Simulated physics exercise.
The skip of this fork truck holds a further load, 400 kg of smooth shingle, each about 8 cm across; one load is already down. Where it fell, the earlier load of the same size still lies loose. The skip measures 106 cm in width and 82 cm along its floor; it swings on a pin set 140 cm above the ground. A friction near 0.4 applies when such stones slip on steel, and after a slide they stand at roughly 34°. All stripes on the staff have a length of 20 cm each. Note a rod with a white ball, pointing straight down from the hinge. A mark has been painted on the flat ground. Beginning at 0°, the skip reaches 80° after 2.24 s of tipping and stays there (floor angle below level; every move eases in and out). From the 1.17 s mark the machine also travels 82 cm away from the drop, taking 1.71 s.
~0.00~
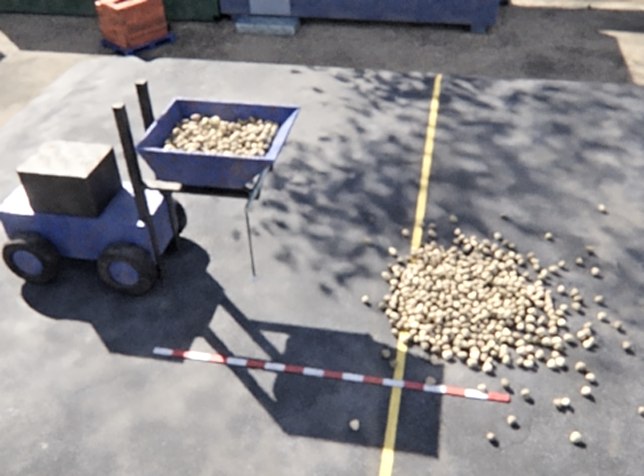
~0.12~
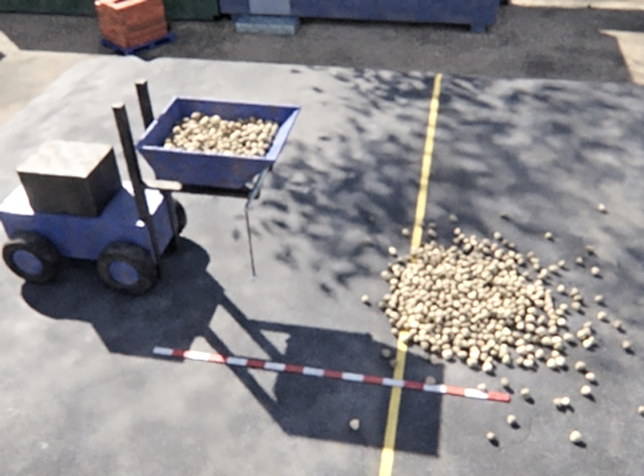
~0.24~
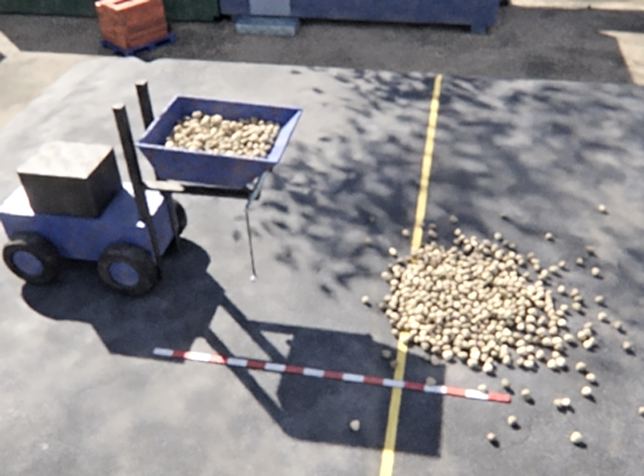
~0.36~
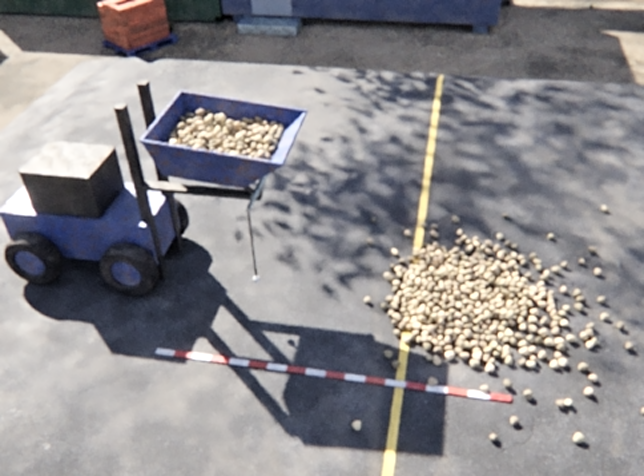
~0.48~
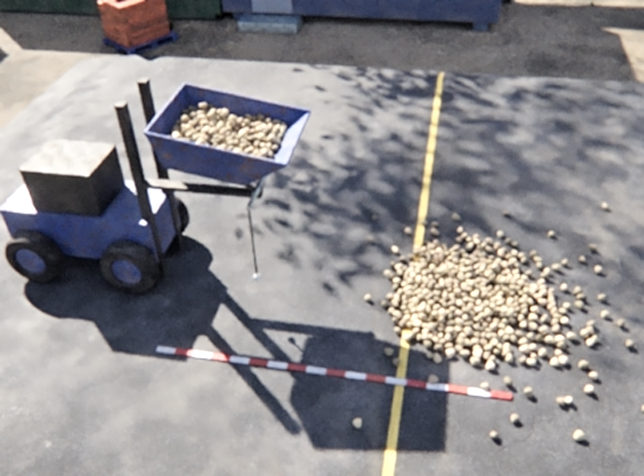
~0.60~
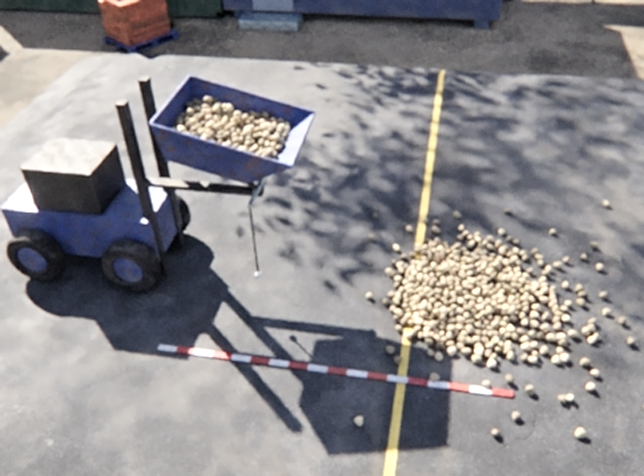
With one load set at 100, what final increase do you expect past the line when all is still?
Close to 4 parts in a hundred.
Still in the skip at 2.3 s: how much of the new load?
5 % still inside.
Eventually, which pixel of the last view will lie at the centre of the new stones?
Near (352, 279).
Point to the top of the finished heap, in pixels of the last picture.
It ends up around (387, 275) in the last picture.
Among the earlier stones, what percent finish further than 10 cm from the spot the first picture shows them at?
Close to 0 in a hundred of them.
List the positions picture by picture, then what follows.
The skip is at 0°, its lip at (275, 161); the top of the load is at (226, 132). The earlier load is highest near (454, 299), 16 cm above ground level, 8 % short of the line, 92 % past the line, in the first picture.
The skip is at 1°, its lip at (276, 161); the top of the load is at (221, 130); the stones move at 0.1 m/s on average, in the second picture.
Lip at (278, 163), floor tilted 3°, highest stones at (213, 126); the stones move at 0.2 m/s on average, in the third picture.
Lip at (283, 165), floor tilted 6°, highest stones at (200, 124); the stones move at 0.3 m/s on average, in the fourth picture.
Lip at (287, 165), floor tilted 9°, highest stones at (197, 117); the stones move at 0.4 m/s on average, in the fifth picture.
The skip is at 14°, its lip at (292, 167); the top of the load is at (198, 109); the stones move at 0.4 m/s on average, in the sixth picture.
After 1.7 s the floor is at 68°; in per cent of one load, 86 in the skip, 22 short of the line, 92 past the line; the foremost stones are past the picture's edge.
After 2.3 s the floor is at 80°; in per cent of one load, 4 in the skip, 102 short of the line, 93 past the line; the foremost stones are past the picture's edge.
After 3.3 s the floor is at 80°; in per cent of one load, 0 in the skip, 104 short of the line, 96 past the line; the foremost stones are past the picture's edge.
After 5.9 s the floor is at 80°; in per cent of one load, 0 in the skip, 104 short of the line, 96 past the line; the foremost stones are past the picture's edge. Net gain past the line, 4.
